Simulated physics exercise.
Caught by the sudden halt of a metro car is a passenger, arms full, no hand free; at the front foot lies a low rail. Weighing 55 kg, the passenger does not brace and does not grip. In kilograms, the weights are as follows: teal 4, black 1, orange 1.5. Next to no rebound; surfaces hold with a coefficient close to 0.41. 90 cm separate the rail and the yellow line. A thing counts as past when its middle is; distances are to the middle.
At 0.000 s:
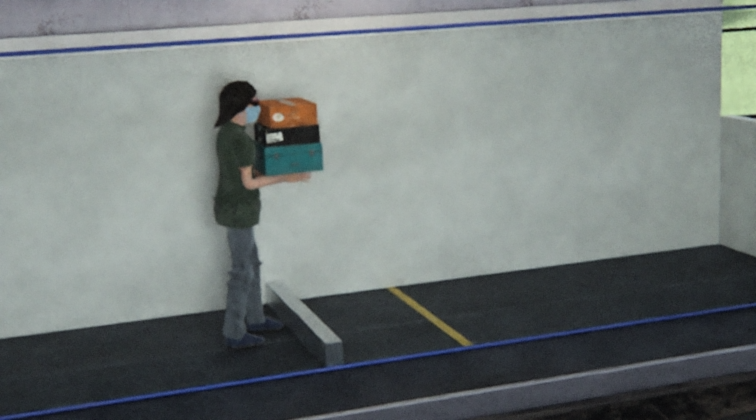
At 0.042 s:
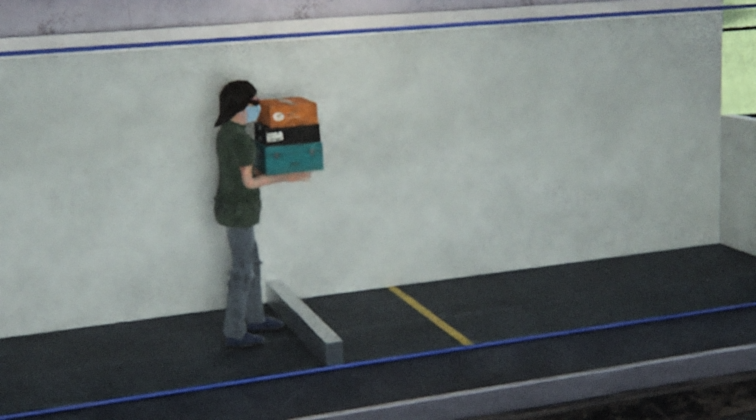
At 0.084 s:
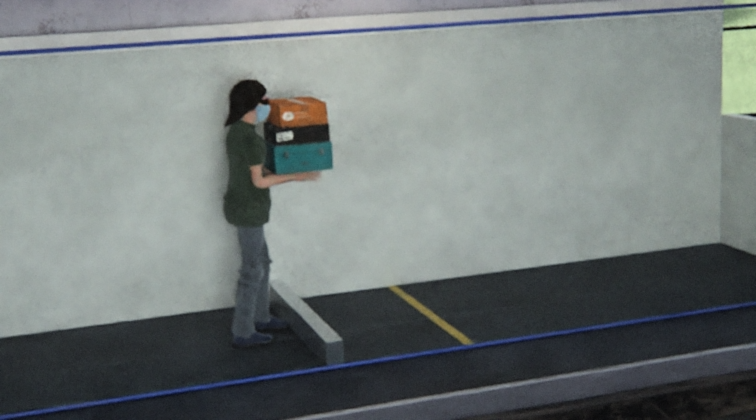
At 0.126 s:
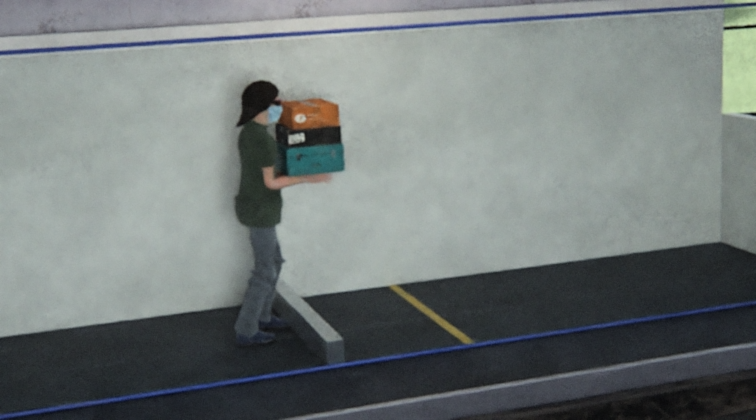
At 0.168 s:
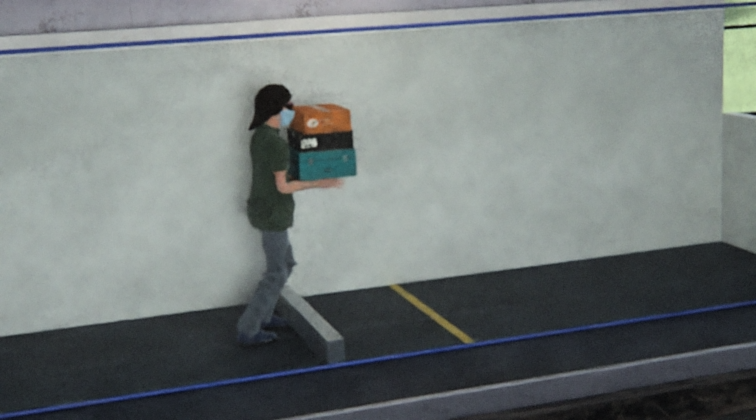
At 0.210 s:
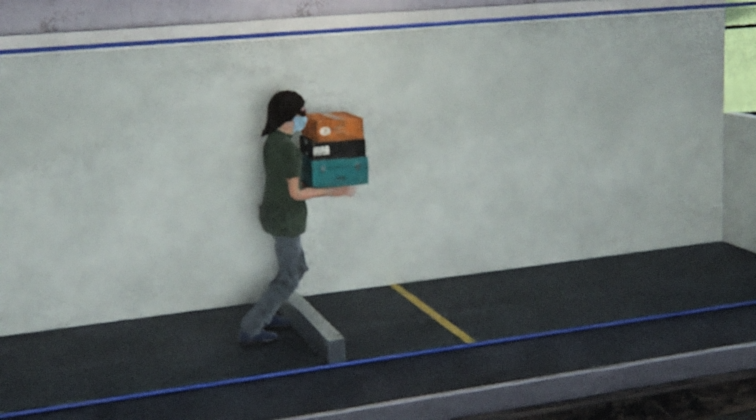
Masked person in a dark cap holding a stack of three boxes, shifting right and leaning forward beside a low rail.
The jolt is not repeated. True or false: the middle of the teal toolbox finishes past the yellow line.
True.
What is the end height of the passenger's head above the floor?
I'd say close to 25 cm off the floor.
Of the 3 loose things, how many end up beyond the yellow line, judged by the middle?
Count: 3.
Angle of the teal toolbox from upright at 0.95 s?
Roughly 0°.
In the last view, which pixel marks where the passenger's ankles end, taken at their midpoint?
Estimated spot: About (407, 287).
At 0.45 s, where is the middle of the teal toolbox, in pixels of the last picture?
(406, 256).
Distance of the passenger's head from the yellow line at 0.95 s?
Roughly 35 cm past.
After 0.45 s the teal toolbox is 16 cm short of the yellow line, tilted 25°, near (406, 256) in the last picture's view; the passenger's head 45 cm short of the yellow line.
After 0.65 s the teal toolbox is 13 cm past the yellow line, tilted 0°, near (452, 299) in the last picture's view; the passenger's head 8 cm past the yellow line.
After 0.95 s the teal toolbox is 24 cm past the yellow line, tilted 0°, near (467, 297) in the last picture's view; the passenger's head 34 cm past the yellow line.
When all is still (2.5 s), teal toolbox crosses the yellow line; black parcel crosses the yellow line; orange carton crosses the yellow line; passenger's head crosses the yellow line.
